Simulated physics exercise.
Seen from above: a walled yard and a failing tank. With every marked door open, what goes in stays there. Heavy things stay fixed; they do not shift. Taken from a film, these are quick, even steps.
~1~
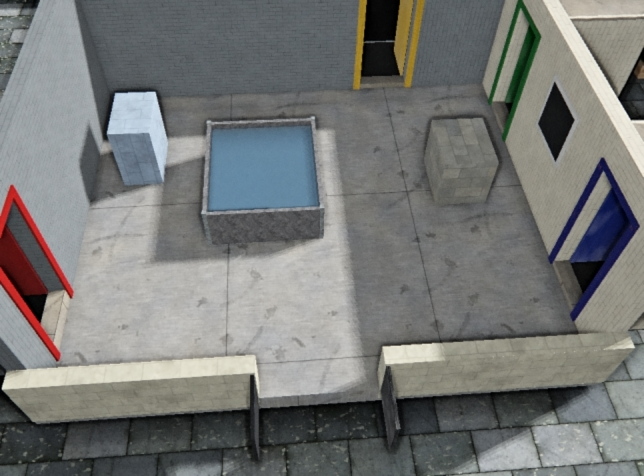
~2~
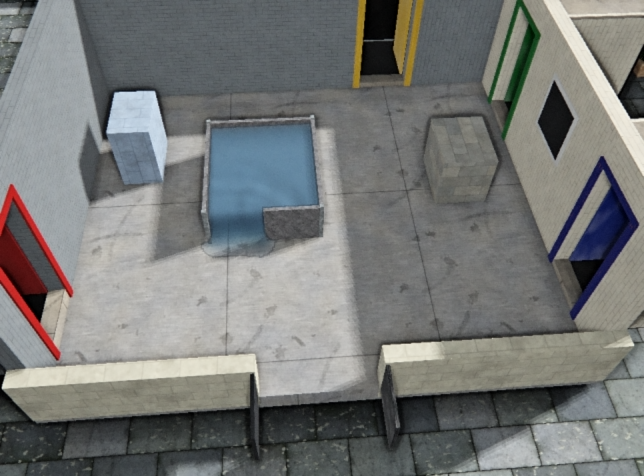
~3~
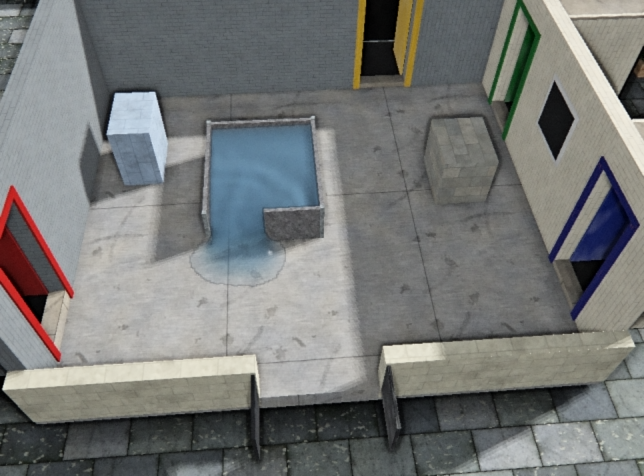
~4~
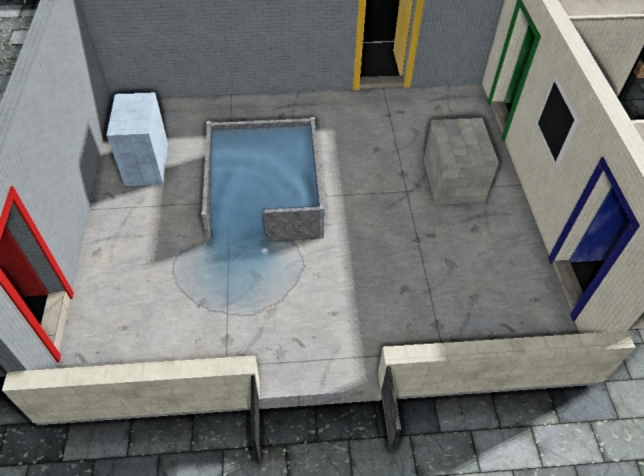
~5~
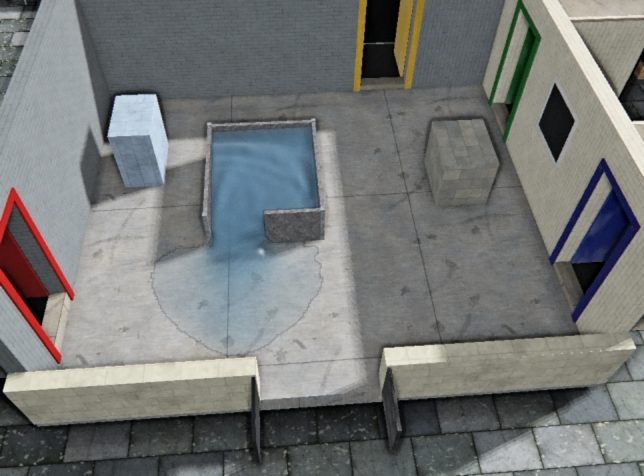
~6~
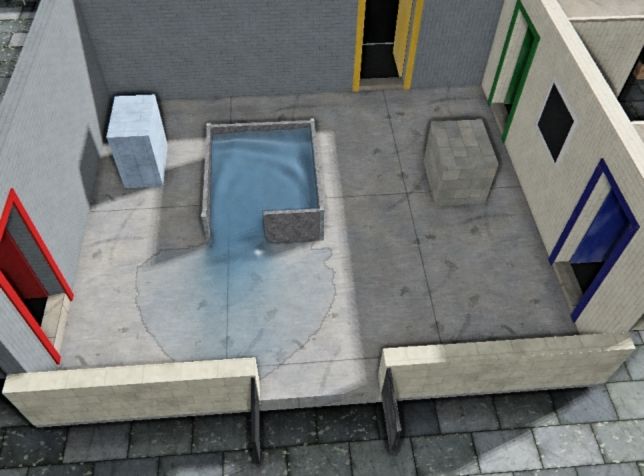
In a walled yard seen from above, a raised tank of blue water stands whole, then part of its front wall opens at the left and water pours out, spreading across the paved floor in a widening, rounded pool.
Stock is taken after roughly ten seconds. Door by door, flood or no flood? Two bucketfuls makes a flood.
Red door: No flood, green door: No flood, yellow door: No flood, blue door: No flood.
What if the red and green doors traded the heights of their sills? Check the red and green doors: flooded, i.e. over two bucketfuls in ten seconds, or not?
As I read it, the red one ends up above while the green one remains below.
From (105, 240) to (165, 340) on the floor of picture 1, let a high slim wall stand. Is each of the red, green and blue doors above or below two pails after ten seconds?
Log - red: Below the line; green: Below the line; blue: Below the line.
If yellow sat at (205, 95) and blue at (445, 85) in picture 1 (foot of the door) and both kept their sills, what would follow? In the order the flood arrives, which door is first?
That's the one in red.
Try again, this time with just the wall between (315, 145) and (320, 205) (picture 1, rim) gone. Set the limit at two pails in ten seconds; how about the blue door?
As far as I can tell, the blue door breaks the threshold.
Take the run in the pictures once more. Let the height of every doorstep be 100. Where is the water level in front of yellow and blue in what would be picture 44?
Near 0 per cent and 0 per cent, respectively.
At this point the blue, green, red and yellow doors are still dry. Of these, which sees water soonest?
Result: The red door is first.
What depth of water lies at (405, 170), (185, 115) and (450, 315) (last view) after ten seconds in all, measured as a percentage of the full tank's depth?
In turn 0, 10 and 2 in a hundred.
A moment on, water covers 20 % of the floor; the red door not reached, the green door not reached, the yellow door not reached, the blue door not reached.
Next, water covers 20 % of the floor; the red door wet at the sill, nothing in, the green door not reached, the yellow door not reached, the blue door not reached.
Then, water covers 30 % of the floor; the red door wet at the sill, nothing in, the green door not reached, the yellow door not reached, the blue door not reached.
Later, water covers 45 % of the floor; the red door wet at the sill, nothing in, the green door not reached, the yellow door not reached, the blue door not reached.
In the end, water covers 65 % of the floor; the red door wet at the sill, nothing in, the green door not reached, the yellow door not reached, the blue door wet at the sill, nothing in.
